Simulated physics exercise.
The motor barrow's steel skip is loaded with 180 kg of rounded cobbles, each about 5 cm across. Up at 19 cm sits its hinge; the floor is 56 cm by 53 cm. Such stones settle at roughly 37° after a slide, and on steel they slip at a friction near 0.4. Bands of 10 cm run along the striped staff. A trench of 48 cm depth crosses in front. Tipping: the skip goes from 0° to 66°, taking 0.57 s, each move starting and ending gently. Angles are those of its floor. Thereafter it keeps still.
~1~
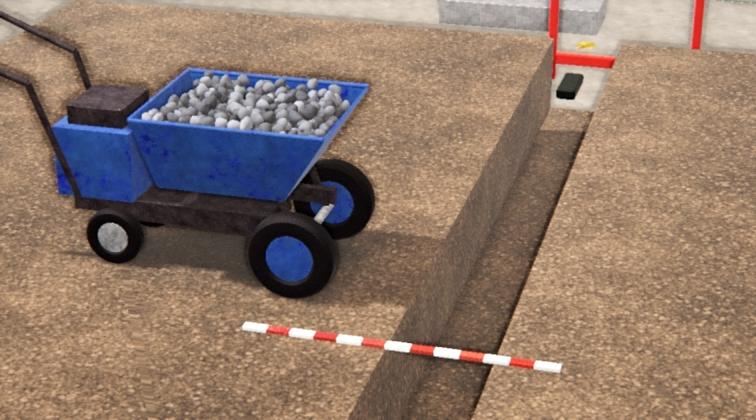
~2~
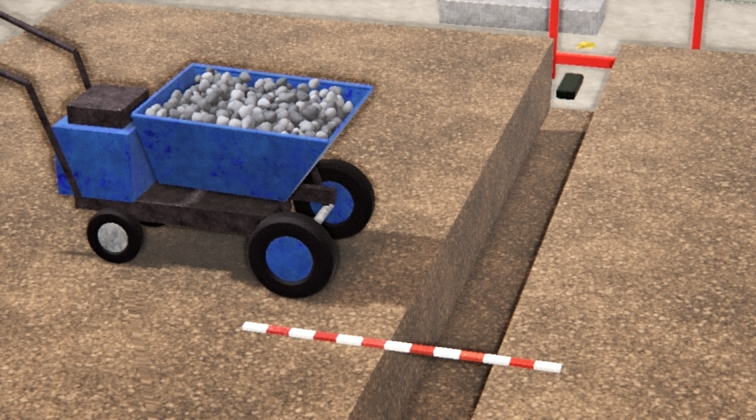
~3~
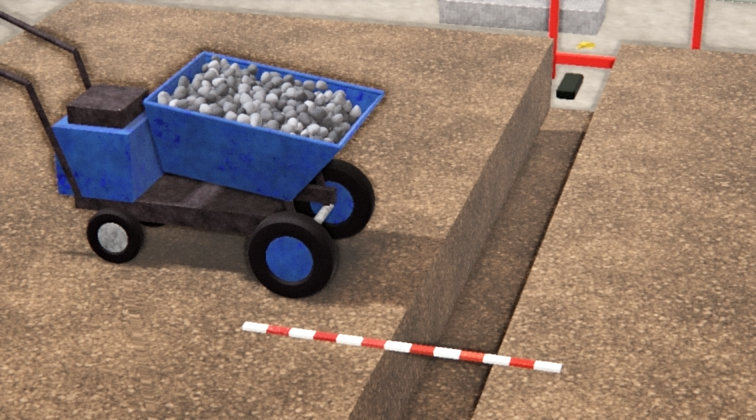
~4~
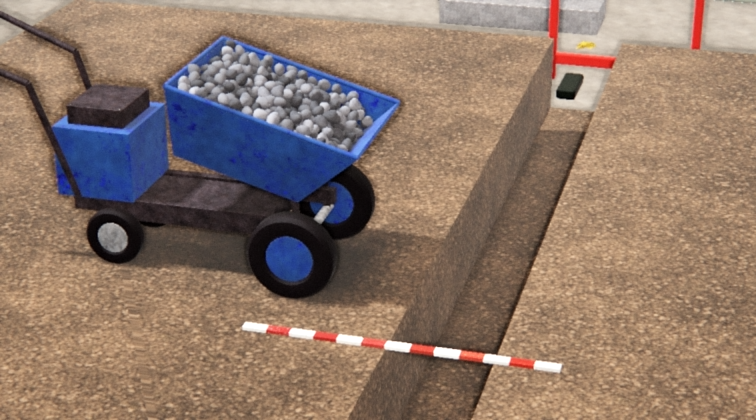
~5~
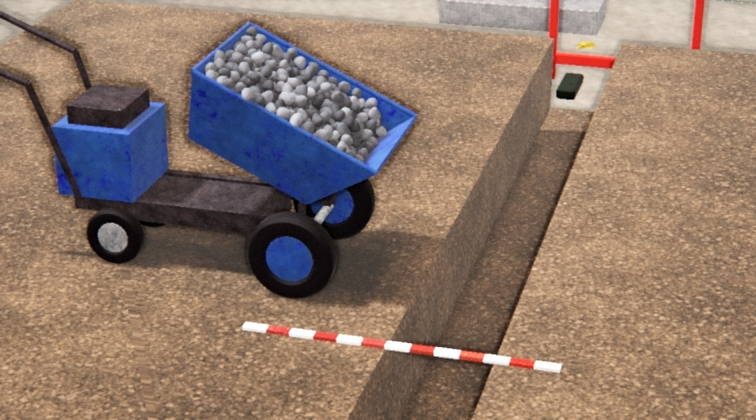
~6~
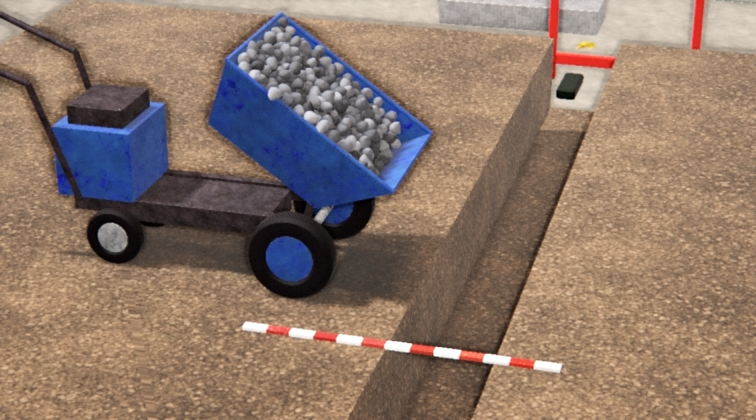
A blue skip full of rounded grey stones sits level on a small motor barrow, then begins to tilt gently toward the trench on the right. Its rear end rises steadily away from the dark frame until the skip slants steeply, the stones still heaped inside, while the wheels stay in place.
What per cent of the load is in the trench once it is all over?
56 %.
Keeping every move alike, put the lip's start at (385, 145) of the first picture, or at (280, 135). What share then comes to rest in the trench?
First spot about 25, second spot about 80 per cent.
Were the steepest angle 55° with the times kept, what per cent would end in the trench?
Then roughly 40 percent.
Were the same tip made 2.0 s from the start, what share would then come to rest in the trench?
Close to 85 percent, then.
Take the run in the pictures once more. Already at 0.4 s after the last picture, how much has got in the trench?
About 25 per cent by then.
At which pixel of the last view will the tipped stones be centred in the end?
(501, 364).
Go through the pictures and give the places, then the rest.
The first picture shows lip at (323, 140), floor tilted 0°, highest stones at (243, 92).
In the second picture, the skip is at 2°, its lip at (328, 142); the top of the load is at (225, 87).
The third picture shows lip at (340, 148), floor tilted 8°, highest stones at (220, 74).
The fourth picture shows lip at (357, 158), floor tilted 16°, highest stones at (230, 58).
In the fifth picture, the skip is at 25°, its lip at (376, 173); the top of the load is at (247, 43).
In the sixth picture, the skip is at 36°, its lip at (393, 192); the top of the load is at (276, 34).
Then, 0.1 s after the last picture the floor is at 56°, 100 % in the skip; the foremost stones are at (417, 198).
Then, 0.4 s after the last picture the floor is at 66°, 75 % in the skip, 24 % in the trench; the foremost stones are at (523, 260).
Then, 0.7 s after the last picture the floor is at 66°, 29 % in the skip, 40 % in the trench, 31 % past the trench; the foremost stones are at (738, 291).
Then, 2.7 s after the last picture the floor is at 66°, 13 % in the skip, 56 % in the trench, 31 % past the trench; the foremost stones are past the picture's edge.
